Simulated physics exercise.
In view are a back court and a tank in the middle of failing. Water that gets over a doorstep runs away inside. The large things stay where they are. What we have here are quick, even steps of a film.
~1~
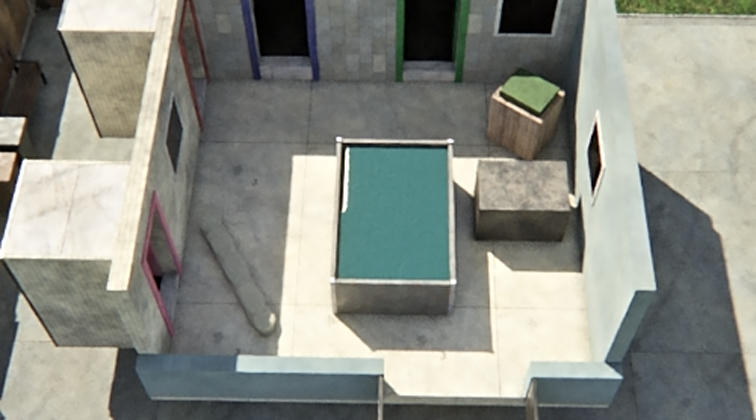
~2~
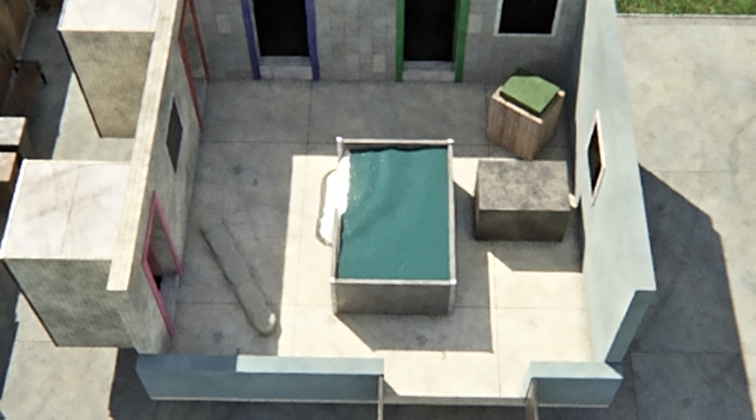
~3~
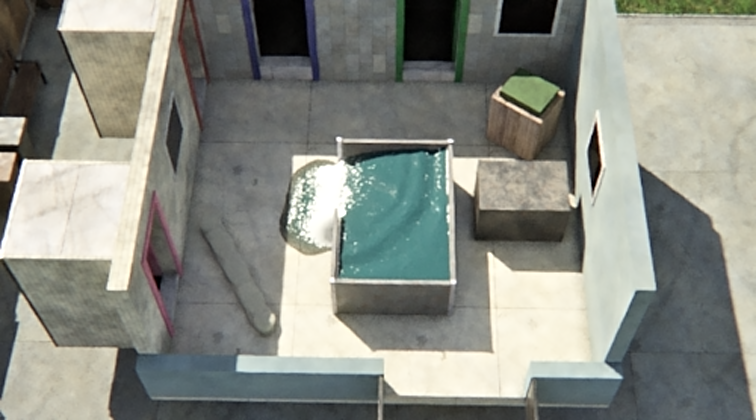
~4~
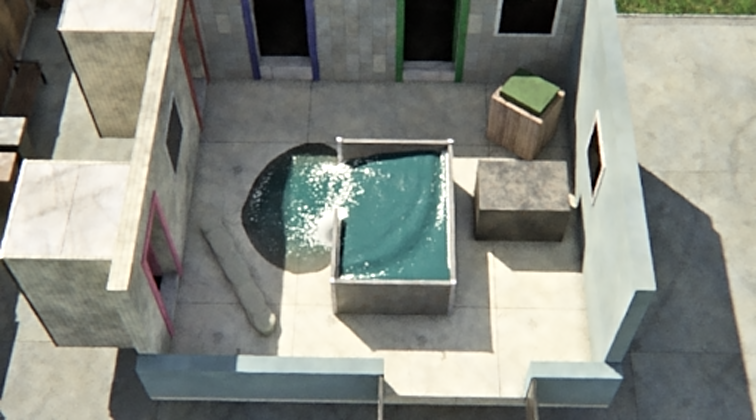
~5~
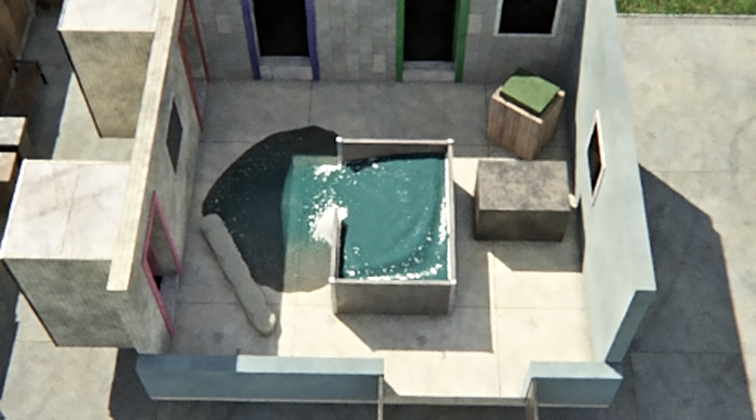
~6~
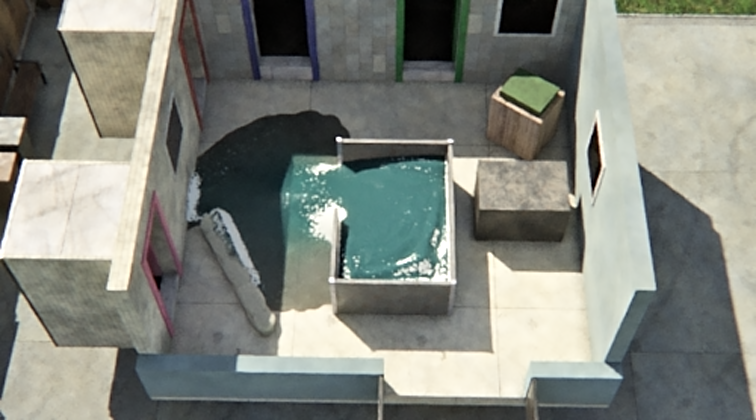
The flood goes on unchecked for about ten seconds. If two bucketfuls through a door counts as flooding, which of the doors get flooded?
The pink door does not get flooded; the green door does not get flooded; the red door gets flooded; the blue door does not get flooded.
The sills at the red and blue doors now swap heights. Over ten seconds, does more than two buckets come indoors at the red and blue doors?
Swap done - red door gets too much, blue door gets too much.
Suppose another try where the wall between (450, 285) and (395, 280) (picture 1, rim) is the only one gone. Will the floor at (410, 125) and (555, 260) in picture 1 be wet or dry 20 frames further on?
As listed: Free of water, covered.
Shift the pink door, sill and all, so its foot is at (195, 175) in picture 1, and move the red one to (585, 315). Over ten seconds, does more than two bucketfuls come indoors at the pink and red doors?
What you'd see: The pink door tops the limit and the red door stays within the limit.
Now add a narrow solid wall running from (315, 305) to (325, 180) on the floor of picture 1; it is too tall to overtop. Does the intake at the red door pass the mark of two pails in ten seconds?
Note - red door does not reach it.
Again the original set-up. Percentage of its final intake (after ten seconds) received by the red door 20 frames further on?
Around 70 percent.
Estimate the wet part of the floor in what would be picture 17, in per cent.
Roughly 40 percent.
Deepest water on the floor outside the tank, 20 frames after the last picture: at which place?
My estimate is about (207, 92).
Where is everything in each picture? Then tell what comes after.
The tank at (394, 211) is whole and still, in the first frame.
The front is at a hidden place, out from the gap at (341, 199), in the second frame.
The front is at (303, 171), out from the gap at (341, 199), in the third frame.
Water pours out at (341, 201) and has run to (246, 217), in the fourth frame.
Water pours out at (341, 200) and has run to (211, 197), in the fifth frame.
Water pours out at (341, 200) and has run to (197, 164), in the sixth frame.
A moment on, water covers 30 % of the floor; the pink door wet at the sill, nothing in, the green door not reached, the red door wet at the sill, nothing in, the blue door wet at the sill, nothing in.
Next, water covers 40 % of the floor; the pink door wet at the sill, nothing in, the green door not reached, the red door over two buckets in, the blue door wet at the sill, nothing in.
Then, water covers 65 % of the floor; the pink door wet at the sill, nothing in, the green door wet at the sill, nothing in, the red door far over two buckets in, the blue door wet at the sill, nothing in.
Later, water covers 90 % of the floor; the pink door wet at the sill, nothing in, the green door wet at the sill, nothing in, the red door far over two buckets in, the blue door wet at the sill, nothing in.
In the end, water covers 95 % of the floor; the pink door wet at the sill, nothing in, the green door wet at the sill, nothing in, the red door far over two buckets in, the blue door wet at the sill, nothing in.
